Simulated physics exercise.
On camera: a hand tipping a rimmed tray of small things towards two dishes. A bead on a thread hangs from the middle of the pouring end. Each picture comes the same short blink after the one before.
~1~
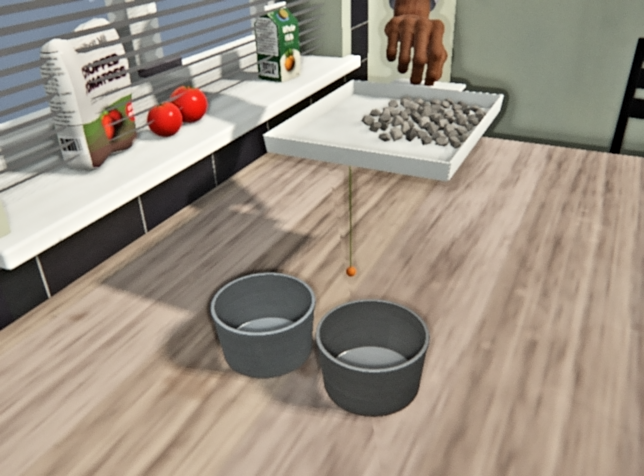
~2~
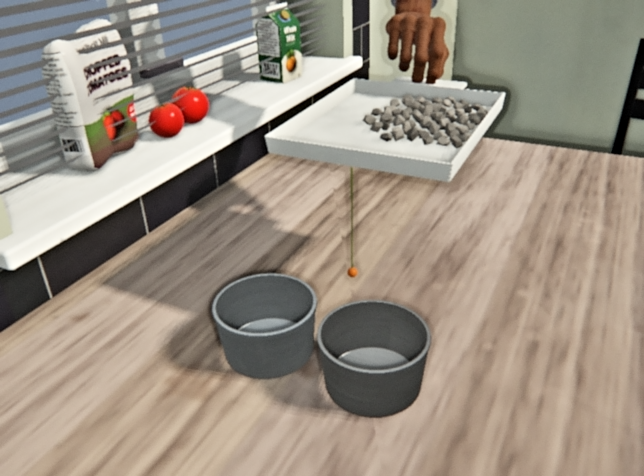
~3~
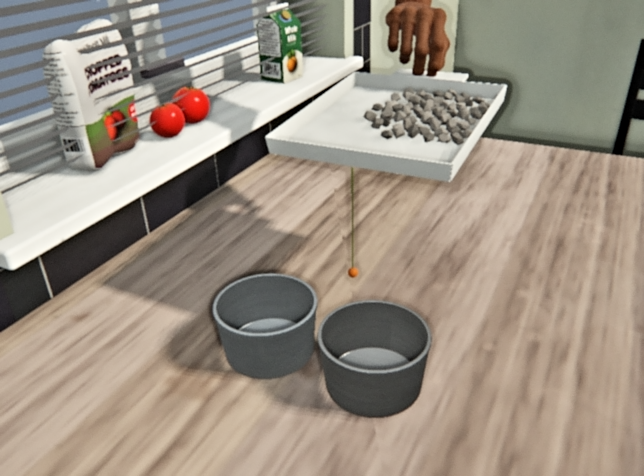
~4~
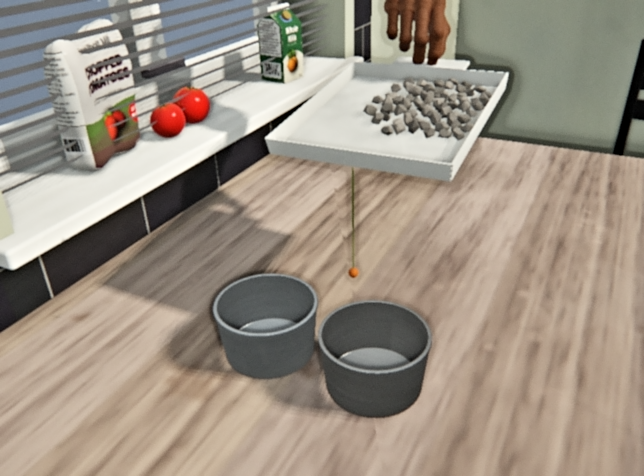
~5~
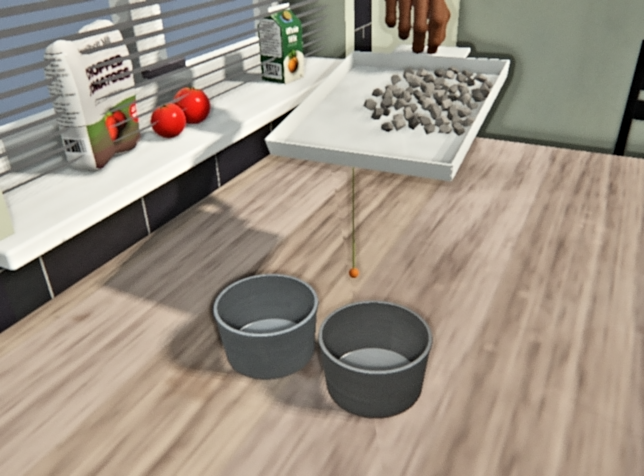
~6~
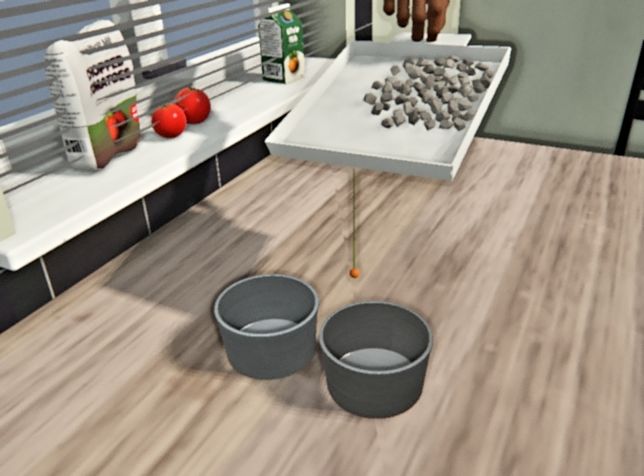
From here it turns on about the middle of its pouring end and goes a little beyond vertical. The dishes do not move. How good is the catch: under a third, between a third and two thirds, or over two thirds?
The two hold over two thirds of the load.
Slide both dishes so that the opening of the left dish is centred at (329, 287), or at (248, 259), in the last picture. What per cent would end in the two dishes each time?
About 30 and 20 per cent.
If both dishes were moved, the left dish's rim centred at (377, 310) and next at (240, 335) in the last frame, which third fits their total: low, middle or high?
One: Between a third and two thirds. Two: Under a third.
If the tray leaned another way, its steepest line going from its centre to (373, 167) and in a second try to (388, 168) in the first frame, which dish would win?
The first try: Right. The second: The right dish.
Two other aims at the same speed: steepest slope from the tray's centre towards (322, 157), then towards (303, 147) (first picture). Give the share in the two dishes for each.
First some 50, then 10 per cent.
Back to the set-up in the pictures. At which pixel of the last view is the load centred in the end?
At about (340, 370).
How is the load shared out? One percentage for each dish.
Left dish: 30 %, right dish: 50 %.
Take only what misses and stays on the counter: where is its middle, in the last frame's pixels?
Near (315, 344).
Shortly afterwards, tray tipped steeply; the bulk on the tray; a little in the air.
Next, tray tipped right over; near two thirds on the tray; a little in the right dish; a little in the left dish; a little outside both; a little in the air.
Some moments later, tray tipped past a quarter turn; near half in the right dish; near a third in the left dish; near a quarter outside both.
In the end, tray tipped past a quarter turn; near half in the right dish; near a third in the left dish; near a quarter outside both.
